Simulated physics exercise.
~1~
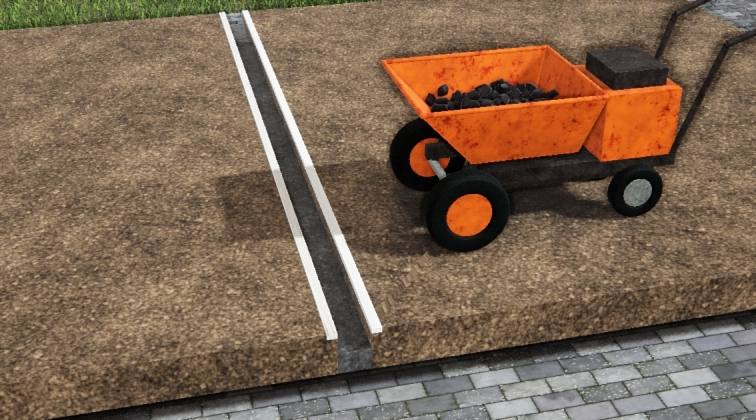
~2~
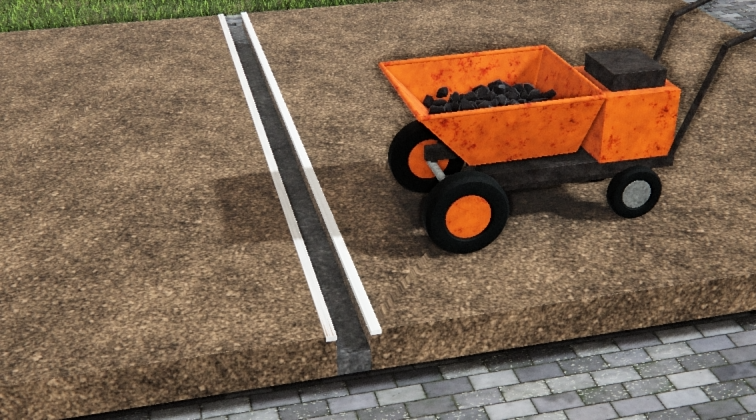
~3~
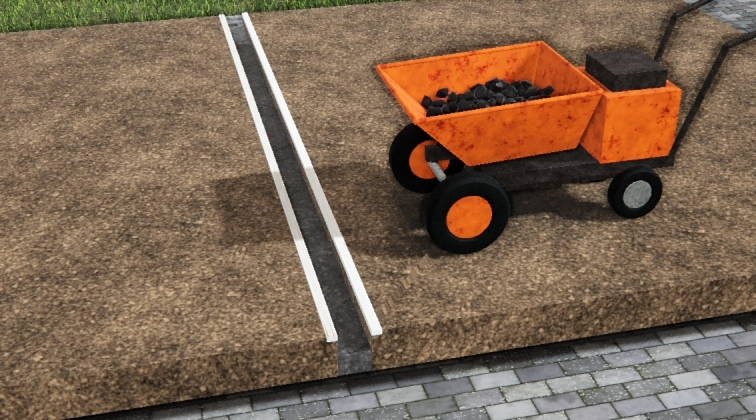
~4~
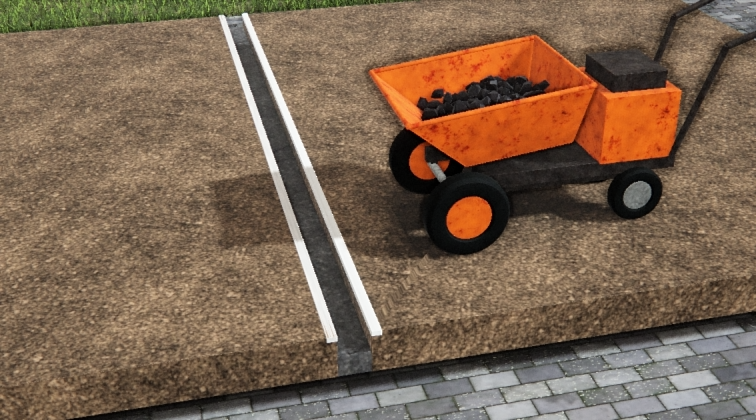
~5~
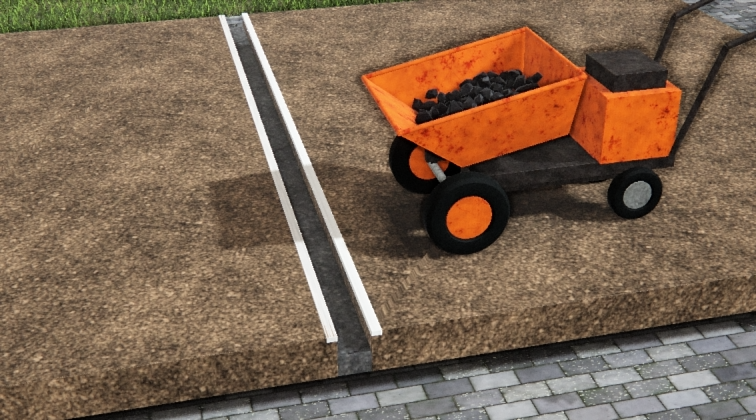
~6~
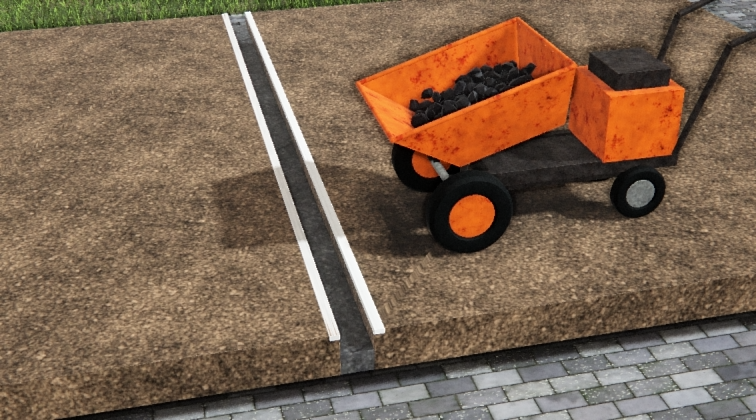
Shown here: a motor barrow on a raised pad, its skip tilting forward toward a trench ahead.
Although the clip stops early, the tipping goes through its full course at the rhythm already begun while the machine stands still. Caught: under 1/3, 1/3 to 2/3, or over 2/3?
Most likely a third to two thirds lands in the trench.
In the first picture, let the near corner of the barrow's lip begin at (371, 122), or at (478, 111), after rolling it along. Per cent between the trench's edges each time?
Some 0 in a hundred, then some 30 in a hundred.
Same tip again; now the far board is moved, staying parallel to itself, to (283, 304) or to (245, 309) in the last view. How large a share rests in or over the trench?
In order: Near 90, then 100 percent.
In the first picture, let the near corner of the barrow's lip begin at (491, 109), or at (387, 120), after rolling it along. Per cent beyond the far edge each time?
Roughly 0 per cent, and 80 per cent.
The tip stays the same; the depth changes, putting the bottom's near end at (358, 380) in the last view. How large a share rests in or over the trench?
I'd guess about 70 %.
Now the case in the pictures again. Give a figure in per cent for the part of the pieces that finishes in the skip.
It comes to about 10 percent.
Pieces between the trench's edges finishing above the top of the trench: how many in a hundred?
About 40 %.
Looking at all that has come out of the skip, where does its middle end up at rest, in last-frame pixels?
Somewhere close to (311, 232) in the last picture.
Just after the last frame, skip tipped steeply; every one in the skip.
A moment on, skip tipped right over; the larger part in the skip; just a few short of the trench; roughly a quarter in or heaped over the trench; just a few beyond it.
Further on, skip tipped right over; about a tenth in the skip; just a few short of the trench; roughly half in or heaped over the trench; roughly a third beyond it.
When it is over, skip tipped right over; about a tenth in the skip; just a few short of the trench; roughly half in or heaped over the trench; roughly a third beyond it.
